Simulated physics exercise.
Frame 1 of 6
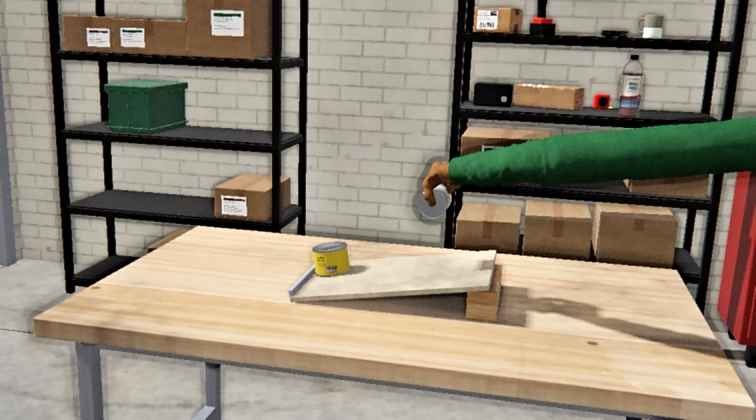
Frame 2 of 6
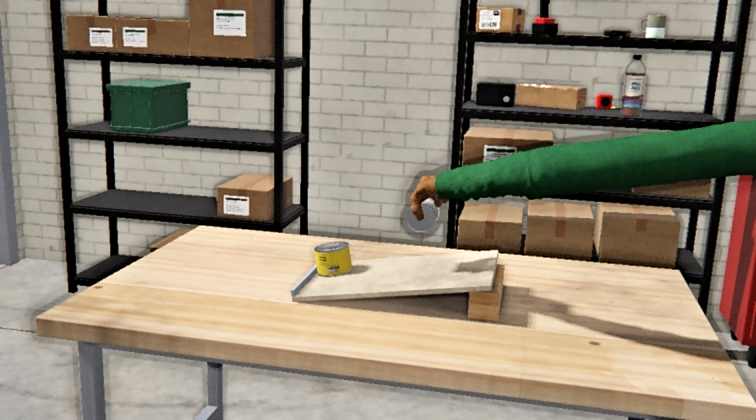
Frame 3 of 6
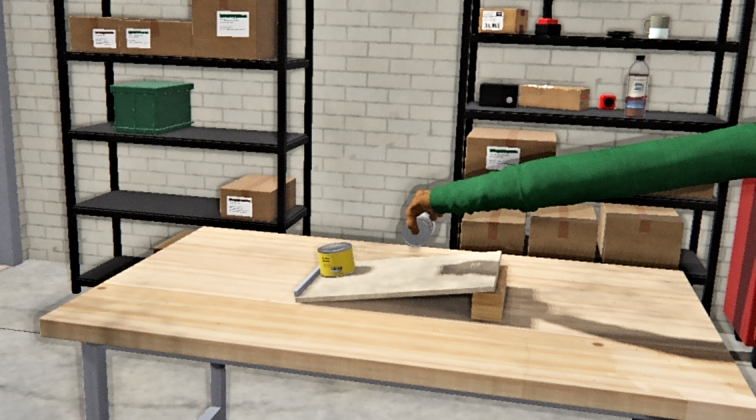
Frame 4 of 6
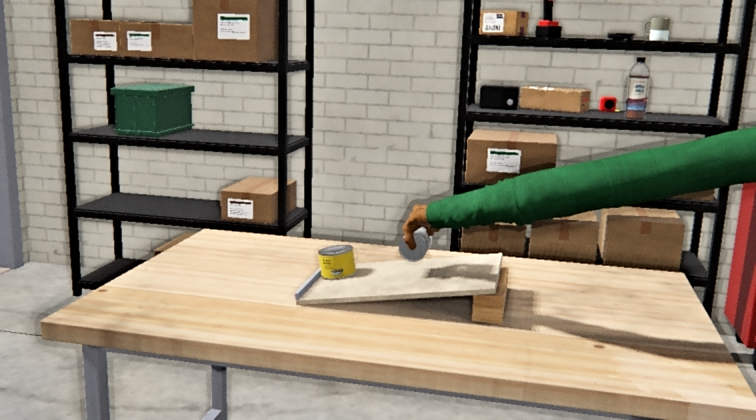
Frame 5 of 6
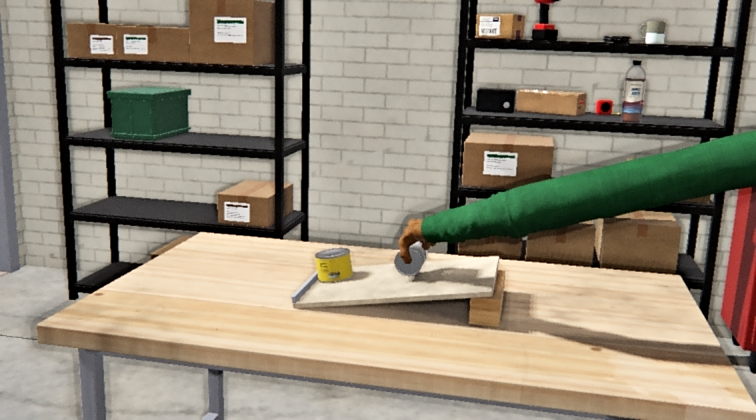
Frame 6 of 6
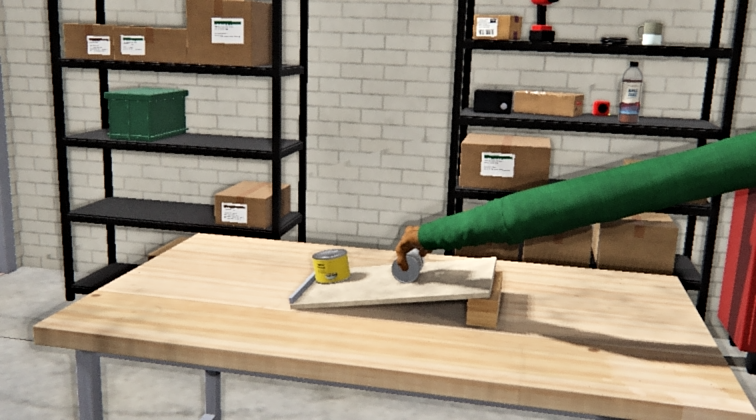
A green-sleeved hand lowers a pale tin onto a sloping board beside a yellow tub.
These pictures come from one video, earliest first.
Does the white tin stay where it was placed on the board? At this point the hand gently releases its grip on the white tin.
No, heads down the slope.
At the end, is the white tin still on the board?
Still on top.
Then, 0.40 s later than the last frame, white tin moved a little near (391, 266).
Then, 0.50 s later than the last frame, white tin moved about its own width near (378, 267).
Then, 0.60 s later than the last frame, white tin moved well along near (362, 269).
Then, 0.70 s later than the last frame, white tin moved well along near (351, 269).
When it is over, moved from the start, white tin; yellow tub as before. End places, in pixels of the last picture, white tin near (349, 270). The white tin slides or rolls down.
